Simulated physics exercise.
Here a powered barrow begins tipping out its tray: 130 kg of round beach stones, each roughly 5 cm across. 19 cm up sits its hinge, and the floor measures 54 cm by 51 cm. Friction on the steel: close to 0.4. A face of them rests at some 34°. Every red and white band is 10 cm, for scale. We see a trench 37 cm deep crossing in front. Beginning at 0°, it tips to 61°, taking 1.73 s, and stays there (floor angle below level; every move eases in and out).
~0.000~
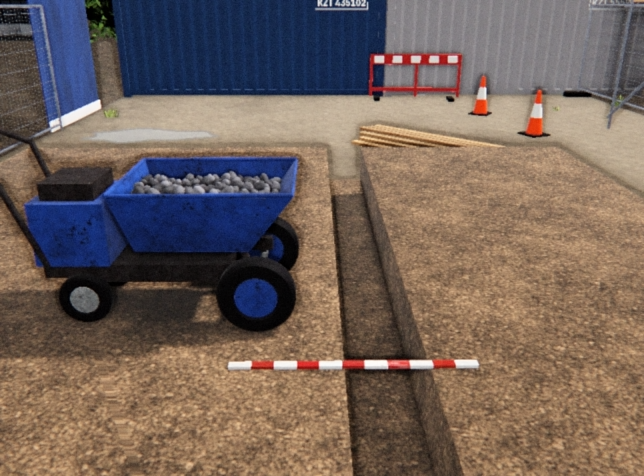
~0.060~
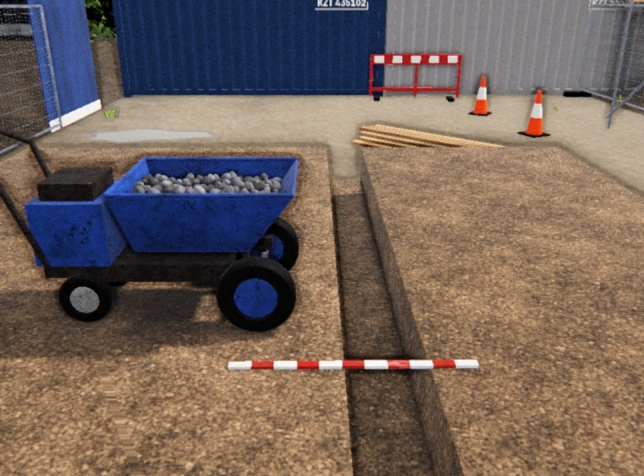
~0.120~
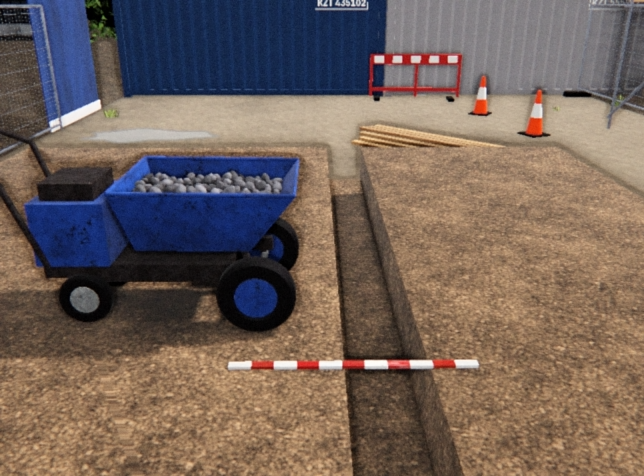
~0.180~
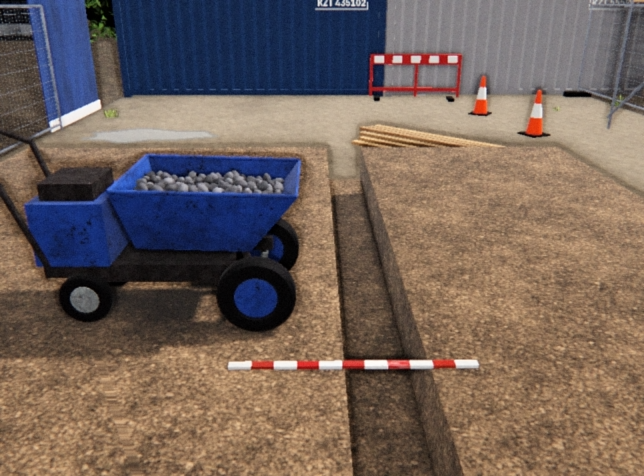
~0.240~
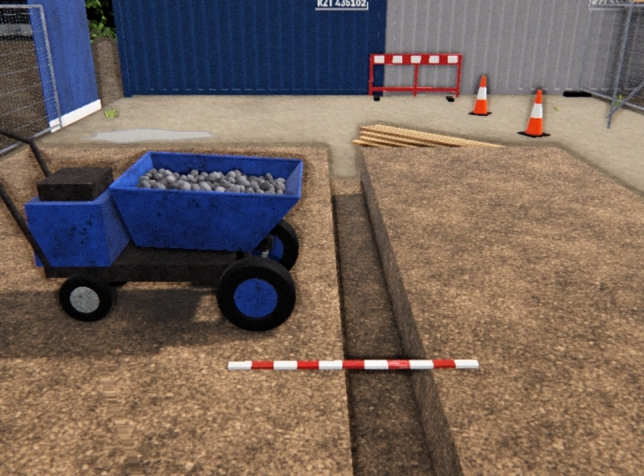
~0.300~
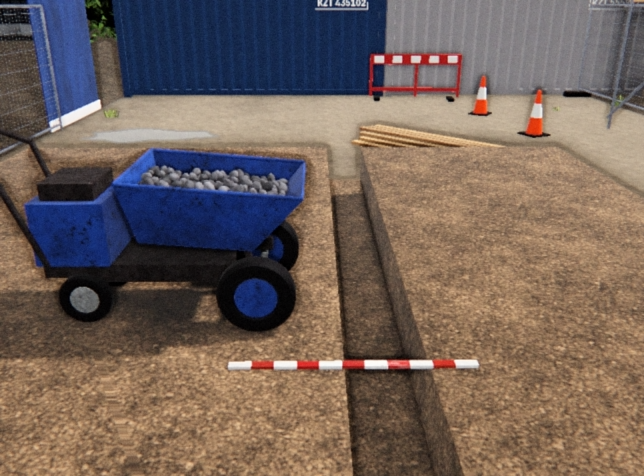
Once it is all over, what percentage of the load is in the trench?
Roughly 71 percent of the load is in the trench.
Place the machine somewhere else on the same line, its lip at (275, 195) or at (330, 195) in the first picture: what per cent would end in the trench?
That gives roughly 85 per cent and roughly 40 per cent.
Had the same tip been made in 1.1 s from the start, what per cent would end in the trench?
That works out at about 65 in a hundred.
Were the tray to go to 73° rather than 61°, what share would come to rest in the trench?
Expect roughly 75 per cent.
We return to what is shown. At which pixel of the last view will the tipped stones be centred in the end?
Middle at around (385, 345), I'd say.
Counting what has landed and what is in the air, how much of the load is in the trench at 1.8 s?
Around 30 per cent of it.
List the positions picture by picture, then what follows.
In the first frame, the tray is at 0°, its lip at (293, 196); the top of the load is at (203, 181).
In the second frame, the tray is at 0°, its lip at (293, 196); the top of the load is at (203, 181); the stones move at 0.1 m/s on average.
In the third frame, lip at (294, 196), floor tilted 1°, highest stones at (195, 181); the stones move at 0.1 m/s on average.
In the fourth frame, the tray is at 2°, its lip at (296, 197); the top of the load is at (196, 180); the stones move at 0.2 m/s on average.
In the fifth frame, lip at (299, 198), floor tilted 3°, highest stones at (199, 178); the stones move at 0.2 m/s on average.
In the sixth frame, lip at (302, 200), floor tilted 5°, highest stones at (172, 175); the stones move at 0.3 m/s on average.
After 1.3 s the floor is at 52°; 100 % in the tray; the foremost stones are at (365, 239).
After 1.8 s the floor is at 61°; 62 % in the tray, 29 % in the trench, 9 % past the trench; the foremost stones are at (463, 299).
After 2.2 s the floor is at 61°; 41 % in the tray, 42 % in the trench, 17 % past the trench; the foremost stones are at (520, 295).
After 4.1 s the floor is at 61°; 11 % in the tray, 71 % in the trench, 18 % past the trench; the foremost stones are at (548, 296).
